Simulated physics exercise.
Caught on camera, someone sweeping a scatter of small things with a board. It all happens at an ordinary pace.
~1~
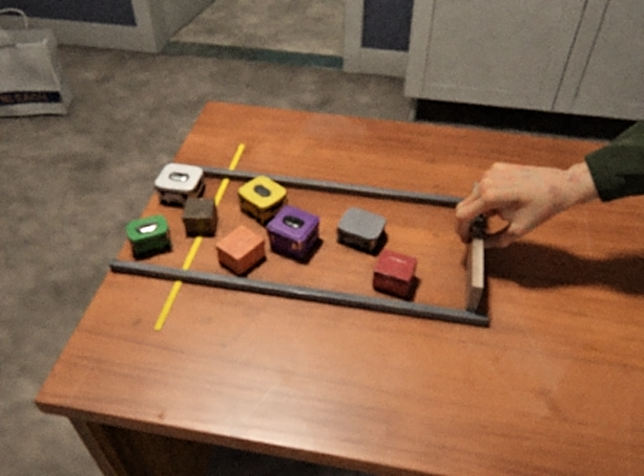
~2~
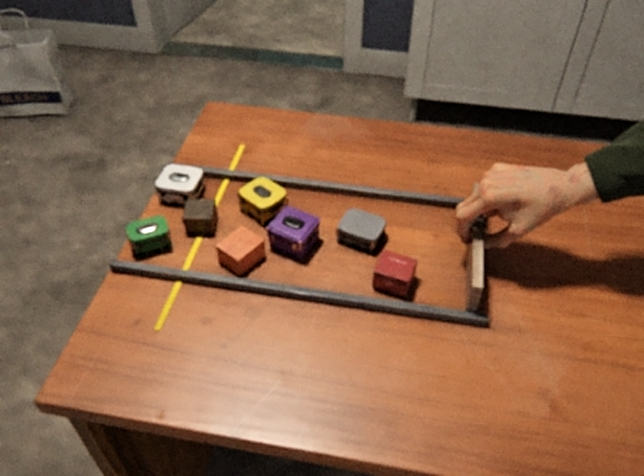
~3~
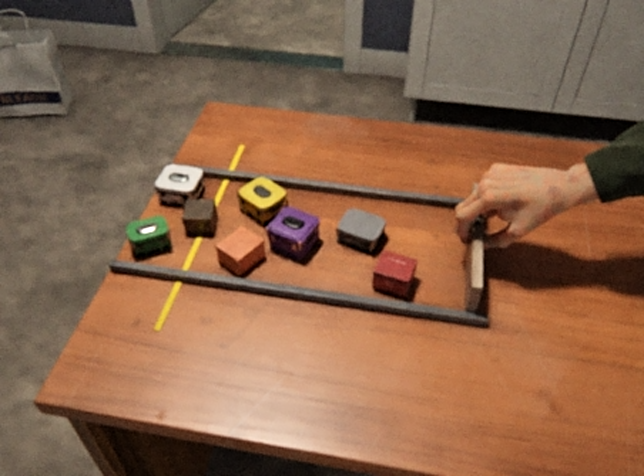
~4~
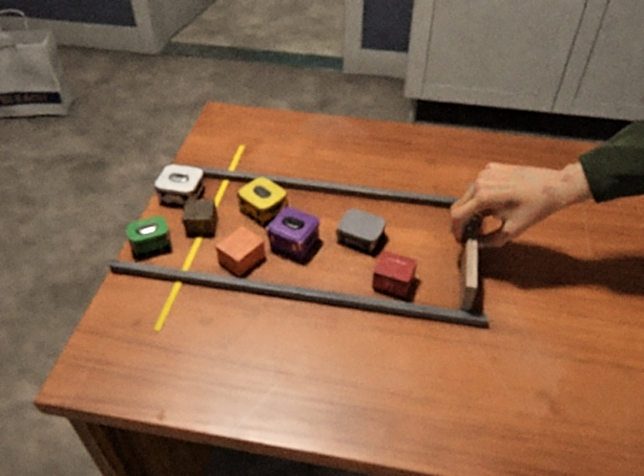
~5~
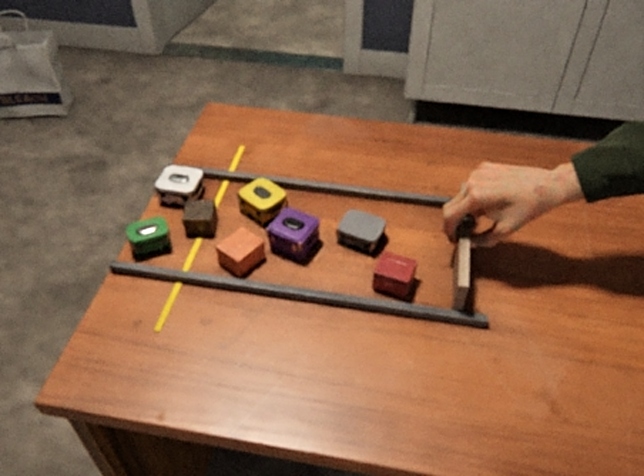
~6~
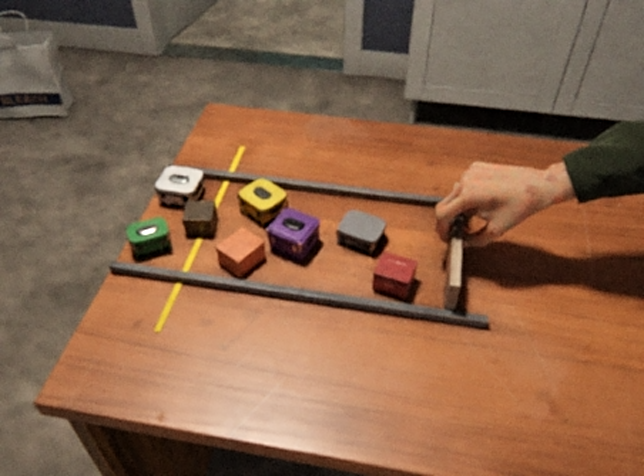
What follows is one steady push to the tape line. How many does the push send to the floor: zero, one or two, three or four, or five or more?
Outcome: The number that fall off is one or two.
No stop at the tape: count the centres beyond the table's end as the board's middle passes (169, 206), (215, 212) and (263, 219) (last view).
Past the end: 5, 2 and 0.
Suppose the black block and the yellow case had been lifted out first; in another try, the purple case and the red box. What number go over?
The counts: 1 and 0.
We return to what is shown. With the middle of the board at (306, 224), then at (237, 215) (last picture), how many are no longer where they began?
At the one place 5, at the other 7.
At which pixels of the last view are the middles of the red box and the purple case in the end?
About (174, 246), and the other about (144, 214).
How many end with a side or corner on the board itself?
The number is 3.
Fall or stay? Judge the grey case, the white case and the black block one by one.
The grey case is kept, the white case does not fall, the black block goes over.
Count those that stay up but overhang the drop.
Overhanging: 2.
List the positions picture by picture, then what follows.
In the first picture, green case (150, 235); white case (181, 185); black block (200, 216); board (475, 245); tape (206, 223).
In the second picture, white case (181, 186); red box (395, 273).
In the third picture, black block (200, 217); grey case (361, 231).
In the fourth picture, green case (150, 237); board (469, 245).
In the fifth picture, white case (181, 187); orange block (241, 252).
In the sixth picture, green case (150, 238); white case (181, 188); black block (200, 219); board (455, 244); tape (206, 225).
Soon after, none off yet; green case at rest near (150, 238); white case at rest near (181, 188); black block at rest near (200, 219).
After that, none off yet; green case displaced a little near (137, 240); white case at rest near (181, 188); black block displaced well along near (150, 210).
In the end, the number that fall off is one or two; gone, black block and green case.
